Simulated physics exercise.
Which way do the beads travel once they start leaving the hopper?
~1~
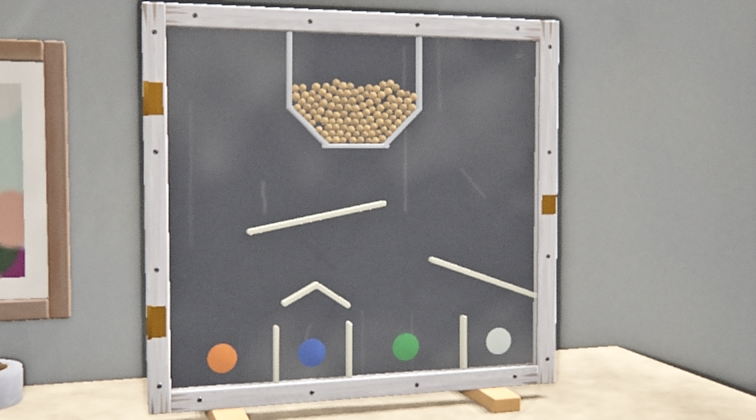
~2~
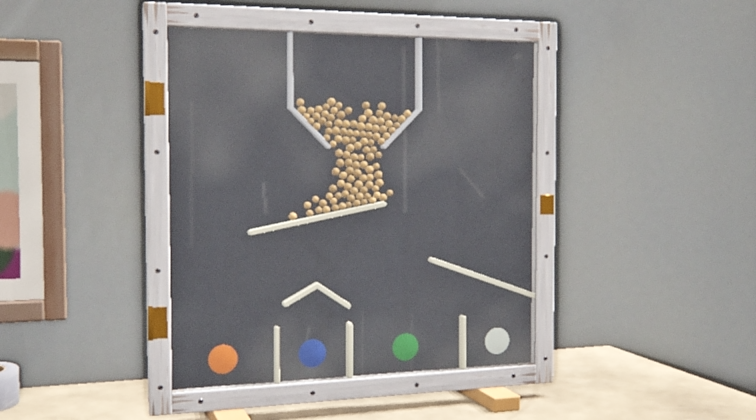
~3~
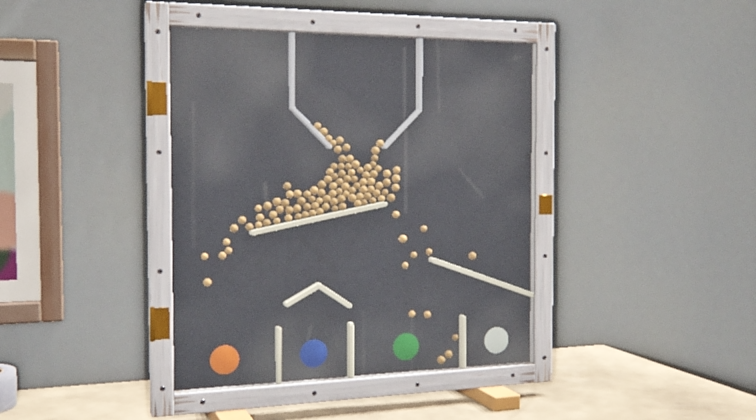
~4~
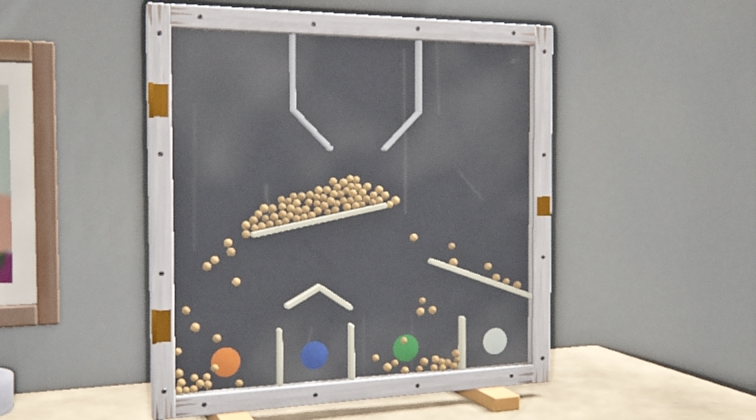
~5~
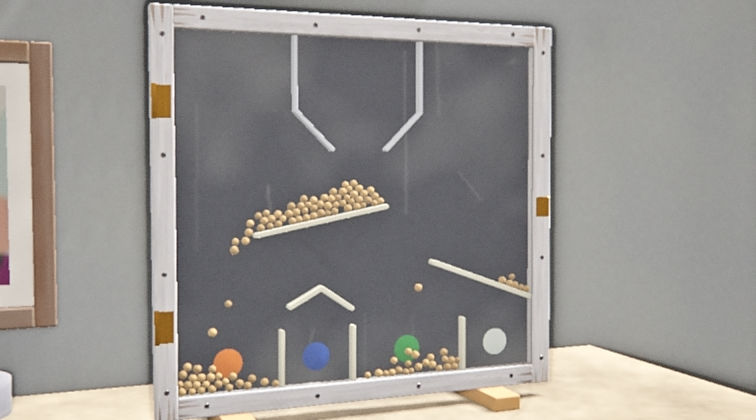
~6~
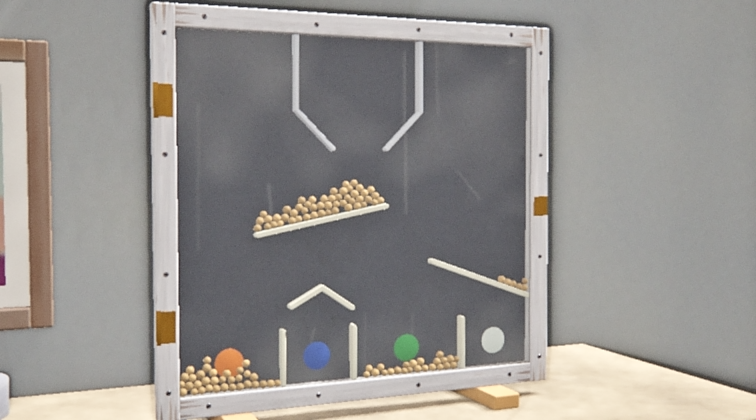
They move down, dropping onto the ledges, with some falling on into the bins at the bottom.
